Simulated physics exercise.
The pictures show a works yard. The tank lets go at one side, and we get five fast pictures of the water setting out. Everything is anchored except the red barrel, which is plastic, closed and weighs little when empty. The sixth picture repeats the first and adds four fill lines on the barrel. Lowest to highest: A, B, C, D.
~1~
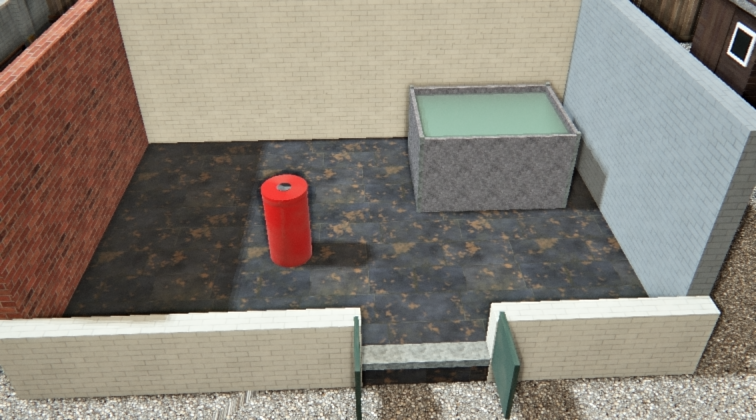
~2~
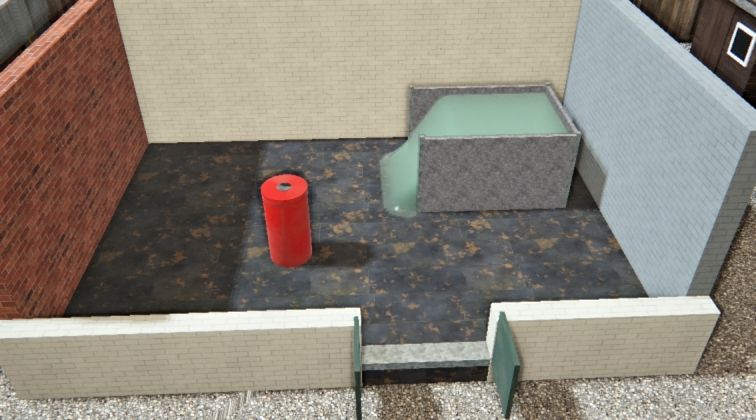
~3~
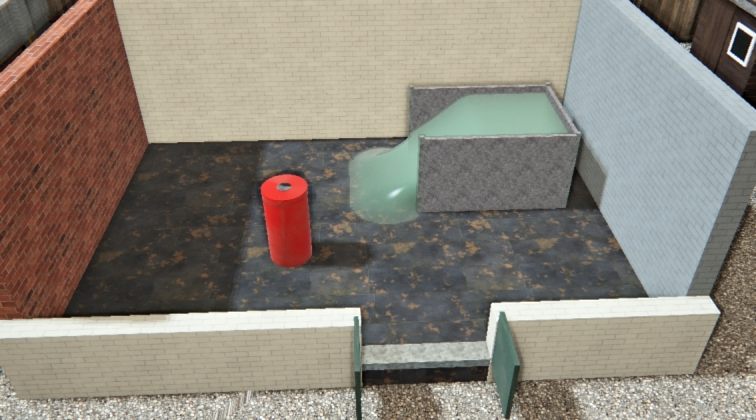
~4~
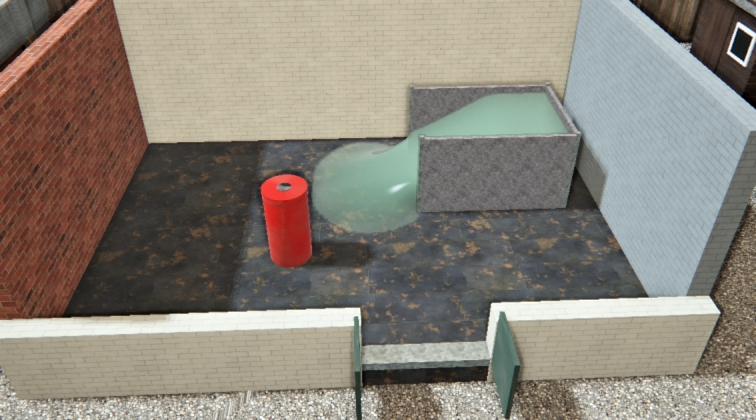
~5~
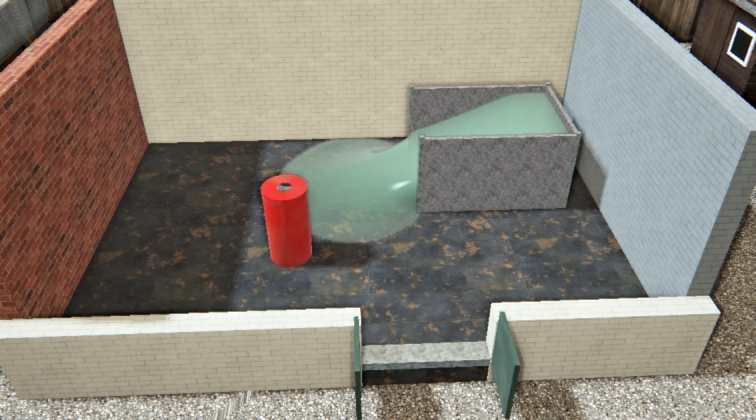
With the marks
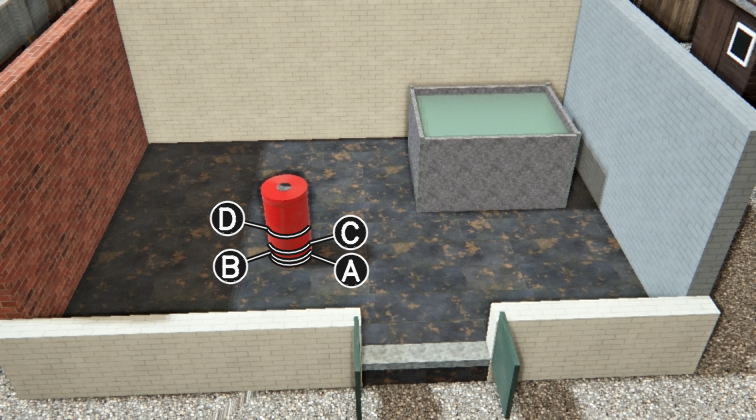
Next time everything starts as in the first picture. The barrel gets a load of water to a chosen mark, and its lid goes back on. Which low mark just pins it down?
The answer is level D.
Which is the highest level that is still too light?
That would be C.
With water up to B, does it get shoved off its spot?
Yes, that goes wrong.
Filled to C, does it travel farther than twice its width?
No.
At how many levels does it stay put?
One of them.
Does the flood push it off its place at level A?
Yes, that goes wrong.
On the marked copy, A at (290, 265); B at (289, 261); C at (288, 252); D at (286, 236); from the bottom up A, B, C, D.
With A, it is pushed about 7 times its own width away.
With B, it is pushed about 5 times its own width away.
With C, it is pushed about its own width away.
With D, it does not move.
